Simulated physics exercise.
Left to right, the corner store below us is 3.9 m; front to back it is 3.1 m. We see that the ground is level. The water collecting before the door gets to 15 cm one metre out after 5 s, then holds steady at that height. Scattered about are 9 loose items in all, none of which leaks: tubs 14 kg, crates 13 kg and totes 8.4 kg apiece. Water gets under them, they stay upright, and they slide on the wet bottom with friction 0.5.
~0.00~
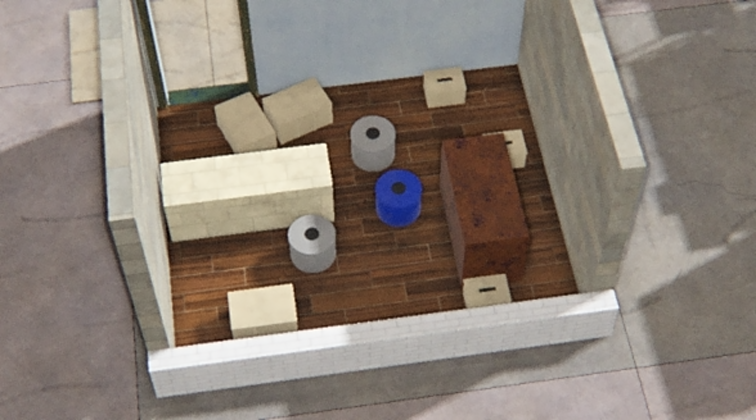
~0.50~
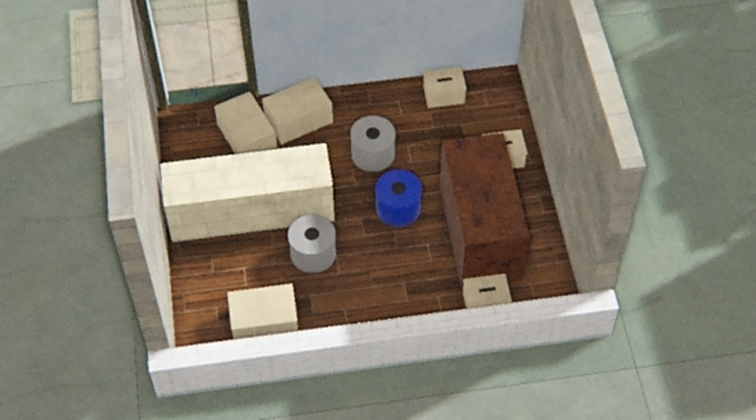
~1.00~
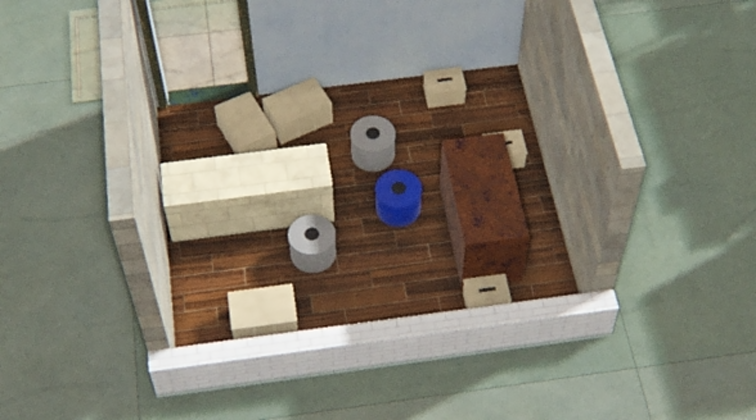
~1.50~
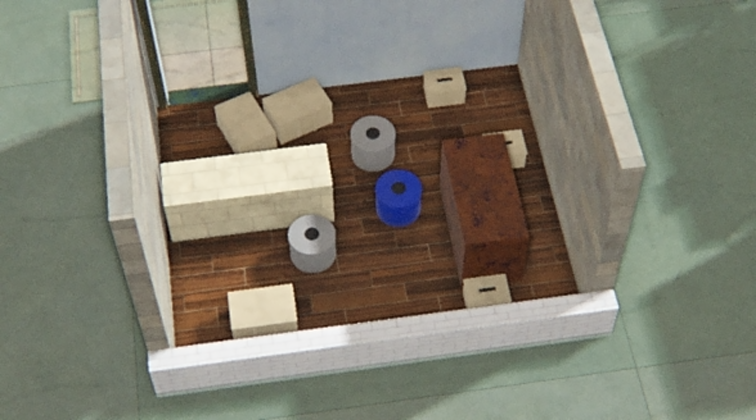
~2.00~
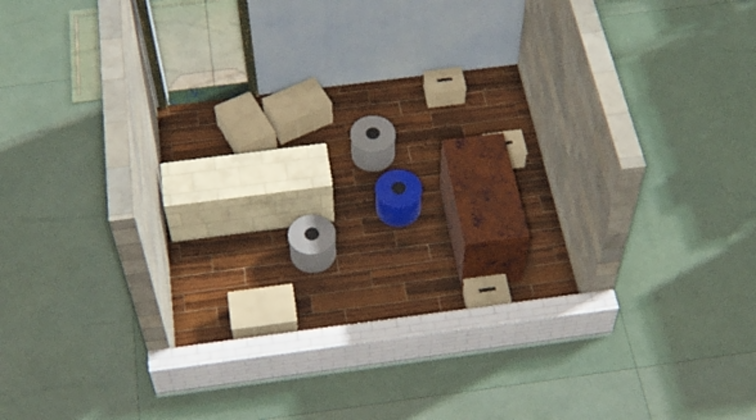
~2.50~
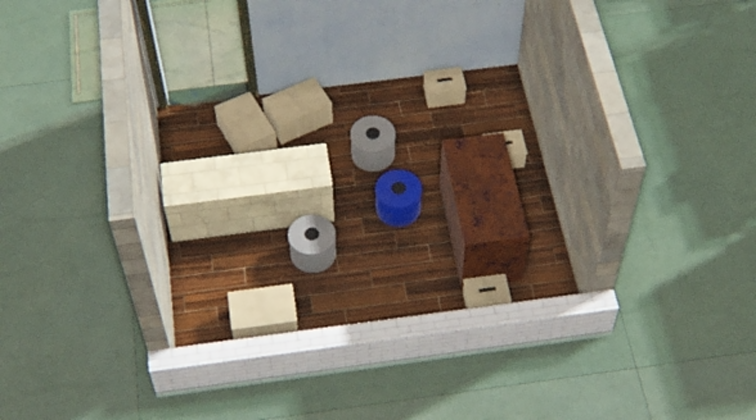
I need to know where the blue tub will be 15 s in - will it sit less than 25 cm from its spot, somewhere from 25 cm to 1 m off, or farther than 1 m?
It will be less than 25 cm off.
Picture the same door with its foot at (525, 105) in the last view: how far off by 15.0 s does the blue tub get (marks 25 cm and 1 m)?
Blue tub: Drifts slightly.
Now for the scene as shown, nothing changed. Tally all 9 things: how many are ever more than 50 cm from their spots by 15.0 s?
Total: 5.
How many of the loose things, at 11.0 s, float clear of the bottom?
I'd say 3 of them.
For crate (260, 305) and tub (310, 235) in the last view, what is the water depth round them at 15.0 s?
Depths: Near 4 cm, then near 3 cm.
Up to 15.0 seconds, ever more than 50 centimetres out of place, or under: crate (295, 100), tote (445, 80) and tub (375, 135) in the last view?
The first is bigger, the second bigger and the third bigger.
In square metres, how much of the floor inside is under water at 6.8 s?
I'd estimate close to 4.5 m2.
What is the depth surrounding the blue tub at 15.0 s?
Roughly 5 cm at that moment.
After 3.5 s the blue tub is near (399, 189), 0.0 m from its start, aground; 0 afloat.
After 6.8 s the blue tub is near (399, 189), 0.0 m from its start, aground; 1 afloat.
After 11.0 s the blue tub is near (399, 189), 0.0 m from its start, aground; 3 afloat.
After 15.0 s the blue tub is near (399, 189), 0.0 m from its start, aground; 6 afloat.
